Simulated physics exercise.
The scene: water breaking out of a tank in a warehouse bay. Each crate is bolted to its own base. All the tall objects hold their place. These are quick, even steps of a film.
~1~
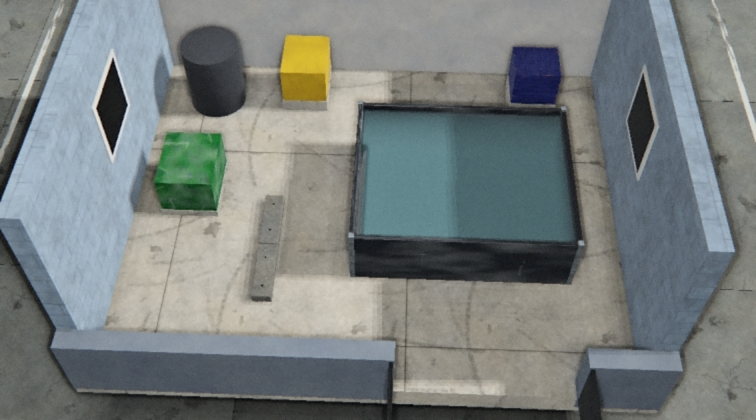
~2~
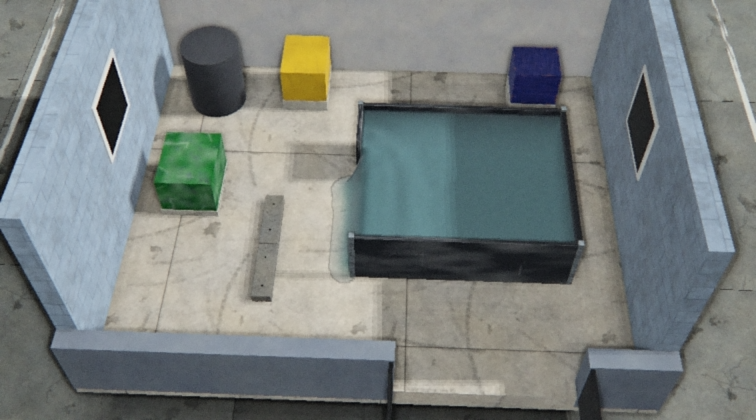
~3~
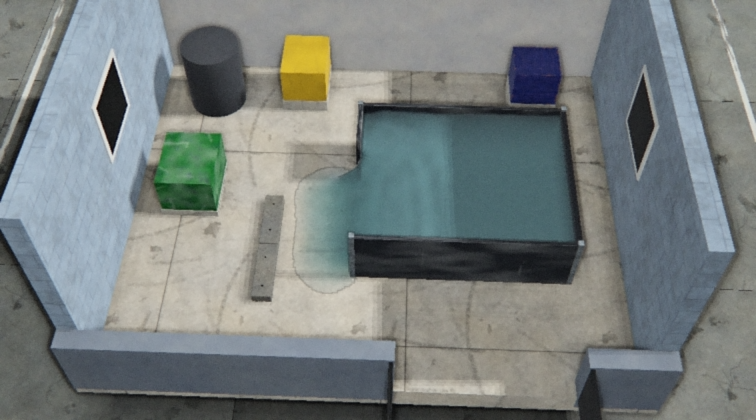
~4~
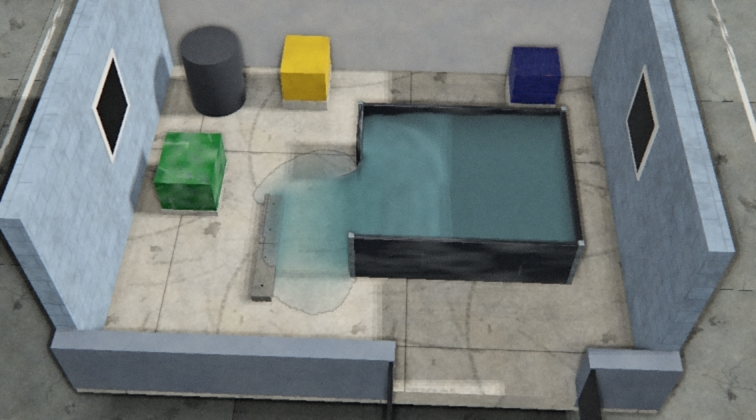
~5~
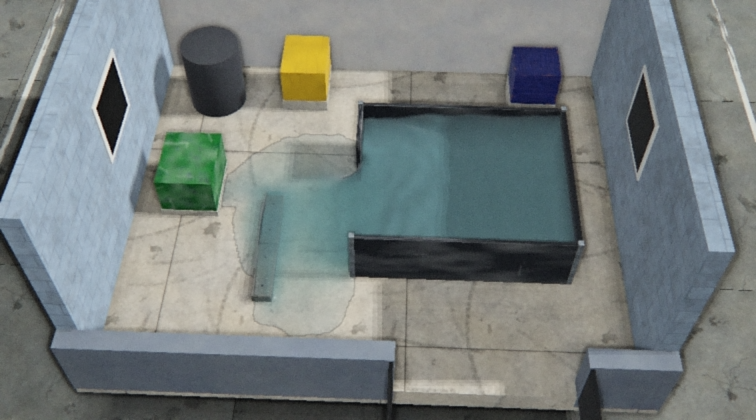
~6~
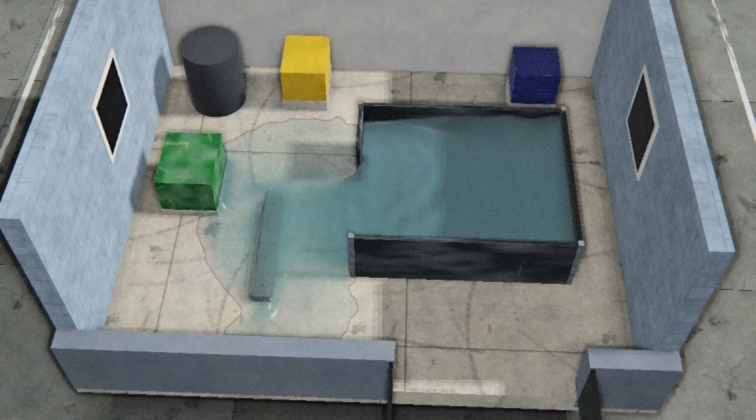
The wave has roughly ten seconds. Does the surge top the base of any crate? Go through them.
In the end: The yellow crate is wetted; the blue crate escapes dry; the green crate is wetted.
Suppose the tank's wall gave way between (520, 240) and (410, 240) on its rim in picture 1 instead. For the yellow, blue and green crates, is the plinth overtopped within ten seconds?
In short: Yellow stays dry, blue escapes it, green is spared.
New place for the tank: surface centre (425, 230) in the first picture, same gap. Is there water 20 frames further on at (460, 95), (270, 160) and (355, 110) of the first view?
In turn: Clear, flooded, flooded.
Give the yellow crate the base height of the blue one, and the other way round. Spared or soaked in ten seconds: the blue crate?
My reading: Blue is topped.
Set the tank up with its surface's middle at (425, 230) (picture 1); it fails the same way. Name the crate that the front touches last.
It is the one in blue.
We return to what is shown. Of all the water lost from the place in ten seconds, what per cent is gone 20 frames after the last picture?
Close to 0 %.
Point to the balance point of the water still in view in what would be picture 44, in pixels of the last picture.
Around (335, 209).
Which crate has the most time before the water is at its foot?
The one in blue.
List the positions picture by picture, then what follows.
Still water in the water tank at (463, 174), in the first picture.
The front is at (339, 275), out from the gap at (358, 215), in the second picture.
The front is at (324, 287), out from the gap at (358, 215), in the third picture.
The front is at (261, 191), out from the gap at (358, 217), in the fourth picture.
Water pours out at (358, 216) and has run to (227, 183), in the fifth picture.
Water pours out at (358, 217) and has run to a hidden place, in the sixth picture.
A moment on, water covers 40 % of the floor; the yellow crate water round its plinth, the blue crate not reached, the green crate water round its plinth.
Next, water covers 50 % of the floor; the yellow crate water round its plinth, the blue crate not reached, the green crate water round its plinth.
Then, water covers 65 % of the floor; the yellow crate water round its plinth, the blue crate not reached, the green crate water round its plinth.
Later, water covers 100 % of the floor; the yellow crate water round its plinth, the blue crate water round its plinth, the green crate water round its plinth.
In the end, water covers 100 % of the floor; the yellow crate was topped, the blue crate stayed above the water, the green crate was topped.
